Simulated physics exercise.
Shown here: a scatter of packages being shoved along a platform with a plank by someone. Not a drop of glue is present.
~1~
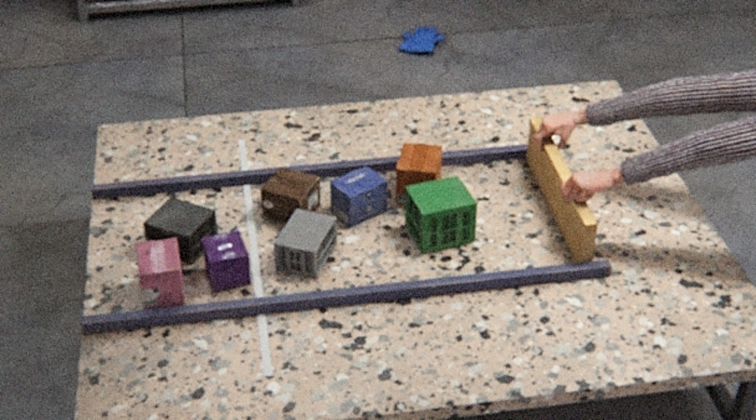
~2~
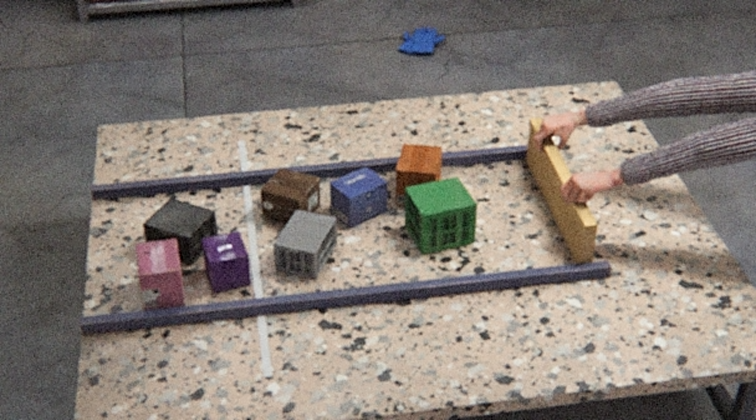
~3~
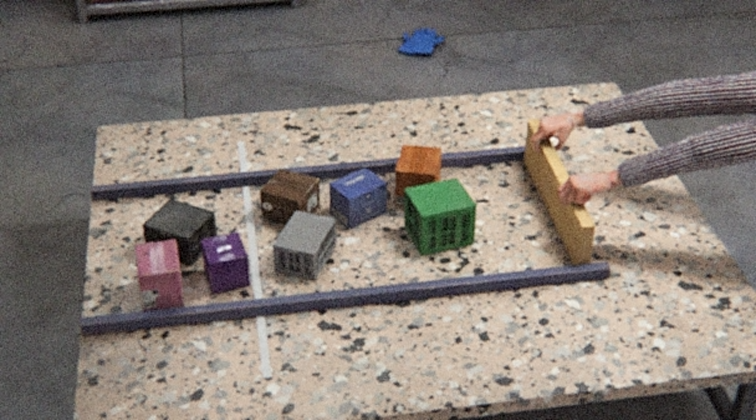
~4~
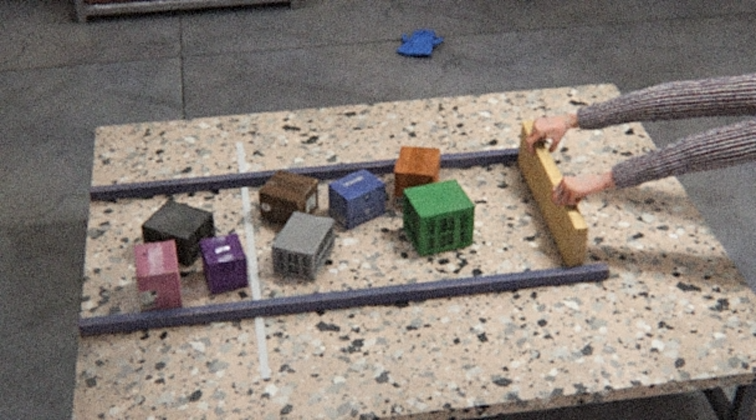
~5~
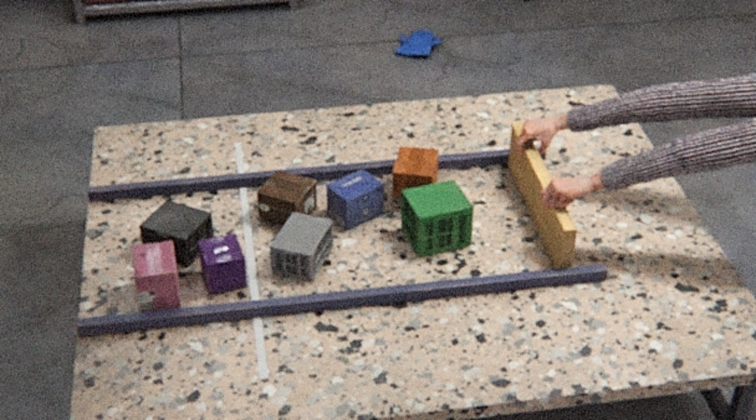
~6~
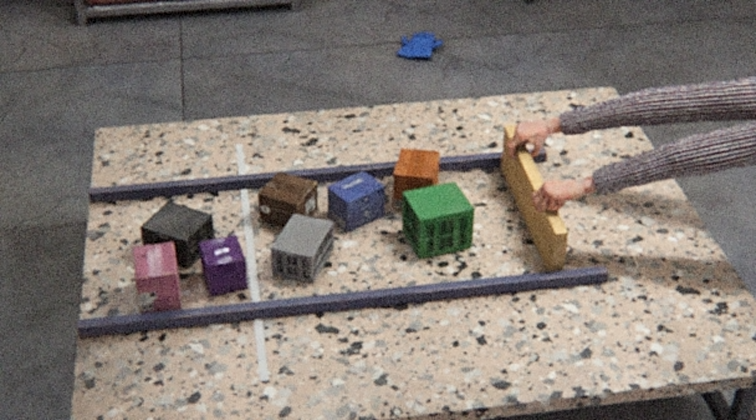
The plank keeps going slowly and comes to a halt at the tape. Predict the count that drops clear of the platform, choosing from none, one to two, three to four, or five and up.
The count is none.
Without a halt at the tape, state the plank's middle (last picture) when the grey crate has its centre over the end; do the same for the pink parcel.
Grey crate: (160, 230); pink parcel: (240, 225).
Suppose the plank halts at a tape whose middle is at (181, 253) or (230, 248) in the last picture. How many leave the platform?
The first gives 3 and the second gives 1.
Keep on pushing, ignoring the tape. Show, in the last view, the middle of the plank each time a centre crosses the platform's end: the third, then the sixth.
I'd put the first at about (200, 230) and the next at about (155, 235).
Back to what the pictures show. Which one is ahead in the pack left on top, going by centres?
Pink parcel, foremost.
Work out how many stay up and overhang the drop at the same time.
Count: 1.
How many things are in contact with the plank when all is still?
Counting them up gives 2.
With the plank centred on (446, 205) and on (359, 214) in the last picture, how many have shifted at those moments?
At the first place 2, at the second 5.
Soon after, none off yet; pink parcel at rest near (157, 278); black crate at rest near (178, 235); purple parcel at rest near (224, 266).
At rest, the number that fall off is zero.
